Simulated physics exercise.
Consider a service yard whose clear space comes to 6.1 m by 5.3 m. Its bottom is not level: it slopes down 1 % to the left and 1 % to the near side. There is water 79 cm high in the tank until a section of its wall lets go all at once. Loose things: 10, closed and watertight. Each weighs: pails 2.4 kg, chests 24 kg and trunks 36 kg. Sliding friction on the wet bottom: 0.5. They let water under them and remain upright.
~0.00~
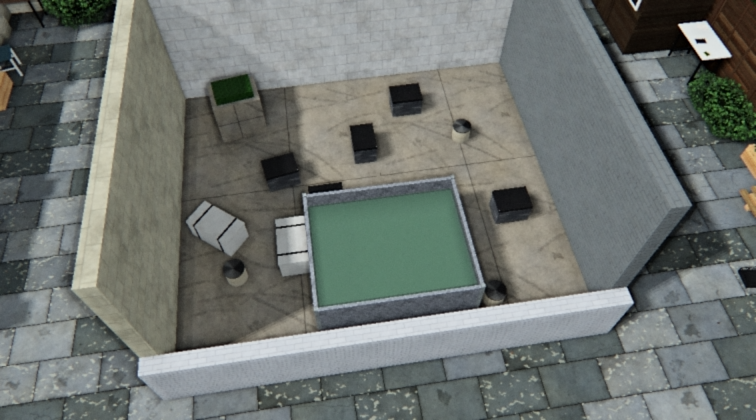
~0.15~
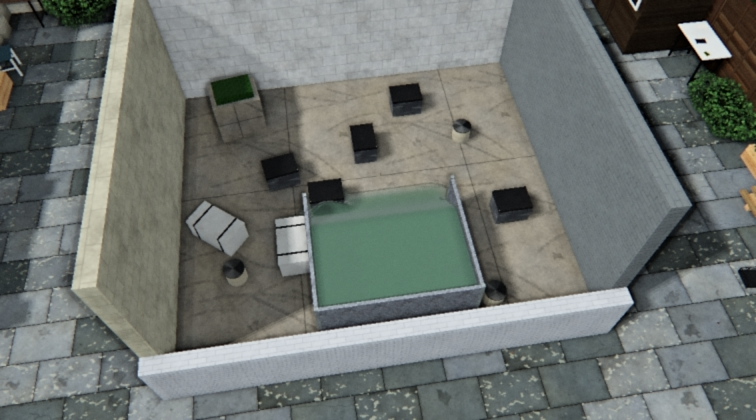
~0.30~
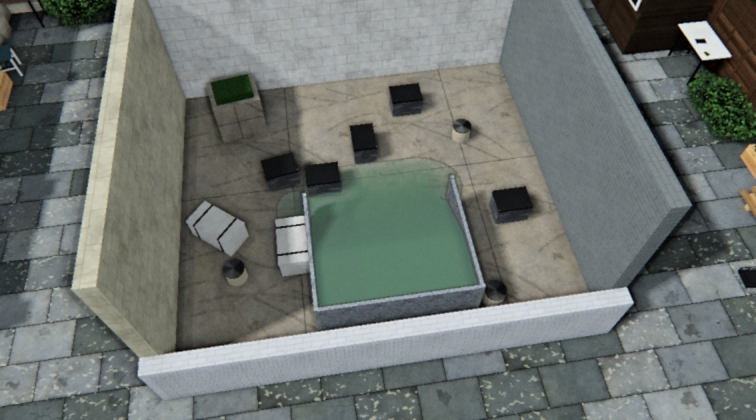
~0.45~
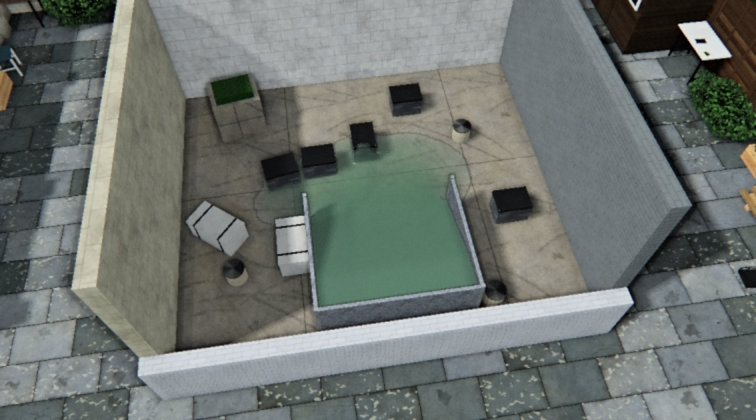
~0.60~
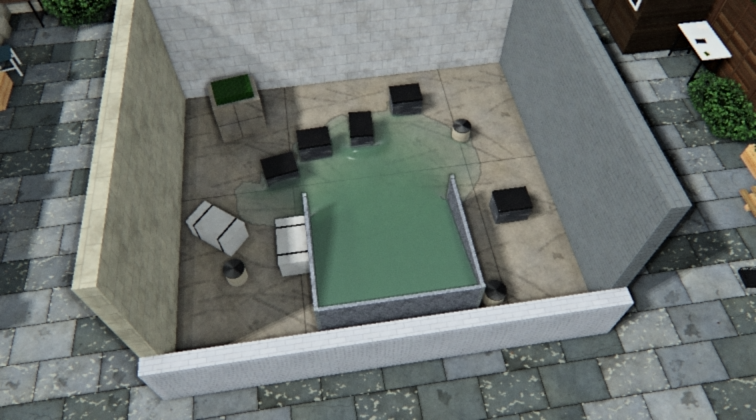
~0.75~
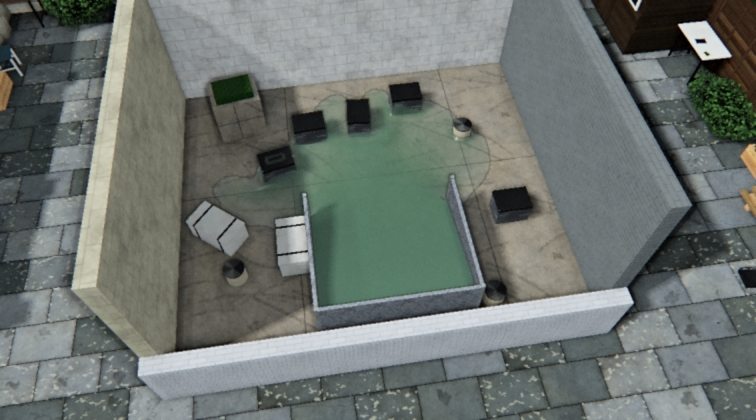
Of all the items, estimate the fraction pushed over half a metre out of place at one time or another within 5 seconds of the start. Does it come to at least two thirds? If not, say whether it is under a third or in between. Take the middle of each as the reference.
Yes, two thirds or more.
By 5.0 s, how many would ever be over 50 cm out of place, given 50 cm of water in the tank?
That would give 5.
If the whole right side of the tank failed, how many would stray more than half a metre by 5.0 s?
Then it comes to 4.
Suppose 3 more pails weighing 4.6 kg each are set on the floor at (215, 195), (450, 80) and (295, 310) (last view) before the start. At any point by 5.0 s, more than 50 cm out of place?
Taking them one by one: It goes beyond, then it goes beyond, then it stays within.
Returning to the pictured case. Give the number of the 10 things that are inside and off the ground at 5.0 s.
At that moment it comes to 8.
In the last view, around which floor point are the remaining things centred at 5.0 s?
That lands at roughly (380, 267).
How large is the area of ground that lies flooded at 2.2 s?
At that time the wet patch spans about 22 m2.
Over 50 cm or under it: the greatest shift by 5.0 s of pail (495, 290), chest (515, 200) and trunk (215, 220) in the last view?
Taking them in turn, the answers are smaller, greater and greater.
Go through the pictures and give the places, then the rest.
The first picture shows a chest at (326, 194) rests on the ground; a chest at (363, 136) rests on the ground; 3.9 m2 under water; 0 of 10 have shifted.
The second picture shows a chest at (326, 190) rests on the ground, 8 cm from its start; a chest at (363, 136), on the bottom; 5.1 m2 under water; 1 of 10 have shifted.
The third picture shows a chest at (322, 173), on the bottom, 43 cm from its start; a chest at (363, 136), on the bottom; water covers 6.7 m2; 1 of 10 have shifted.
The fourth picture shows a chest at (318, 154), on the bottom, 83 cm from its start; a chest at (363, 134), on the bottom, 3 cm from its start; water covers 8.4 m2; 1 of 10 have shifted.
The fifth picture shows a chest at (313, 137) rests on the ground, 123 cm from its start; a chest at (361, 123), on the bottom, 28 cm from its start; water covers 10.5 m2; 2 of 10 have shifted.
The sixth picture shows a chest at (308, 121) rests on the ground, 160 cm from its start; a chest at (358, 110) rests on the ground, 60 cm from its start; water covers 12.6 m2; 3 of 10 have shifted.
After 1.1 s 5 of 10 are over 50 cm from their spots; 0 afloat.
After 2.2 s 5 of 10 are over 50 cm from their spots; 4 afloat.
After 3.5 s 5 of 10 are over 50 cm from their spots; 5 afloat.
After 5.0 s 8 of 10 are over 50 cm from their spots, and 8 have been at some point; 8 afloat.
